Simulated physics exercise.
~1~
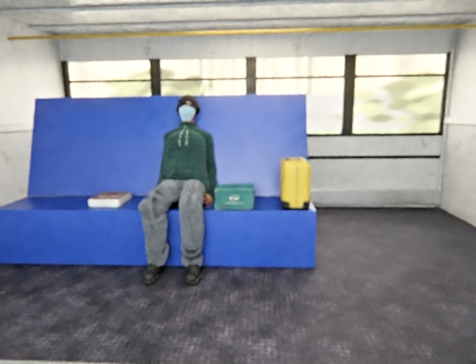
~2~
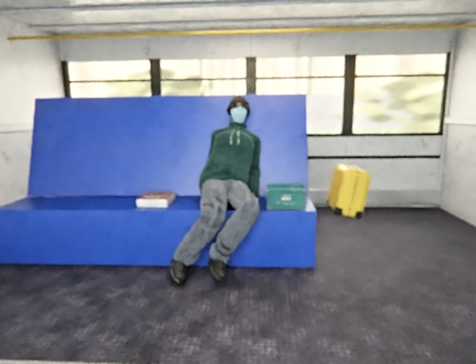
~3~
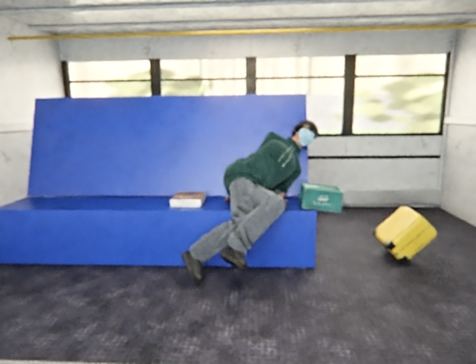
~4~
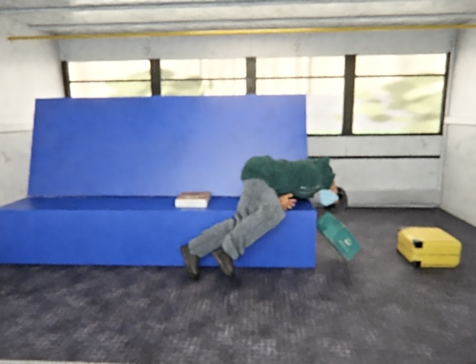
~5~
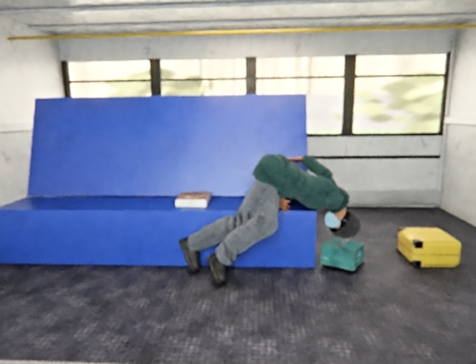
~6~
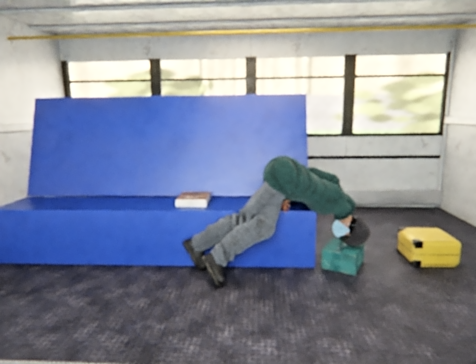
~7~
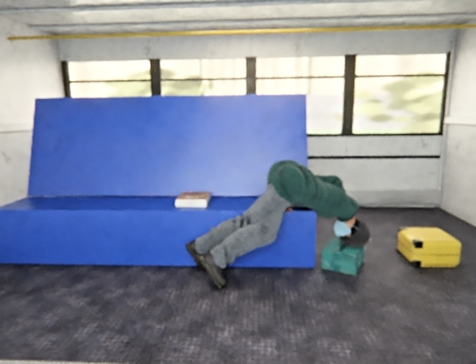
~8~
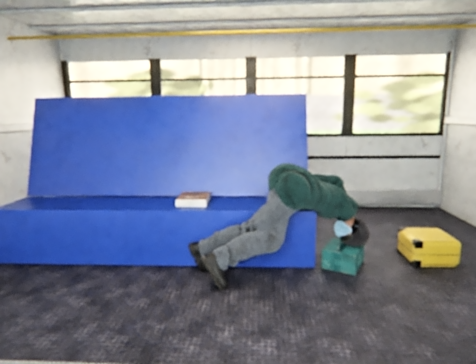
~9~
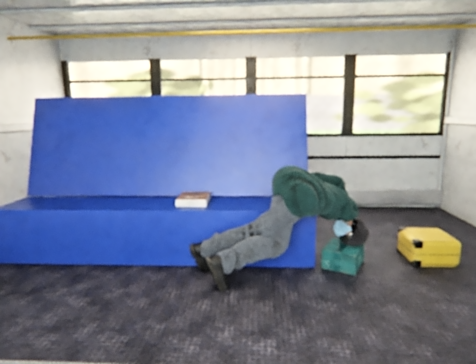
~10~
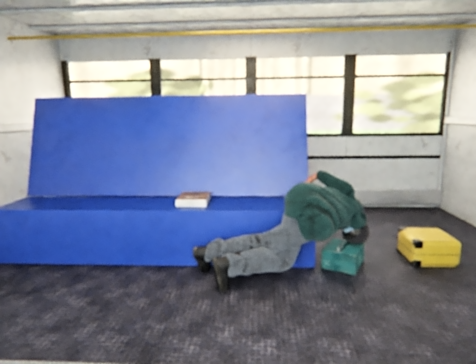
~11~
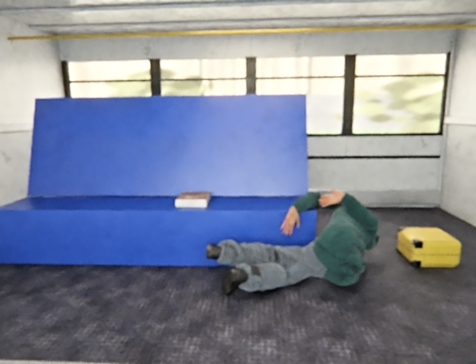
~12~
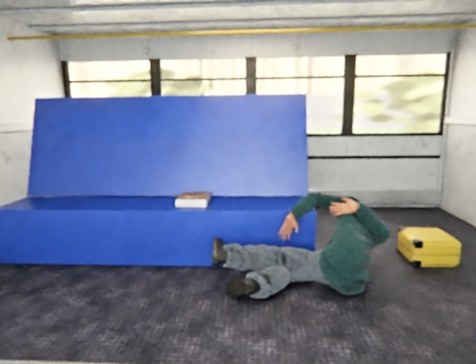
A limp masked passenger slides right, slumps over the blue bench's end, and drops to the floor.
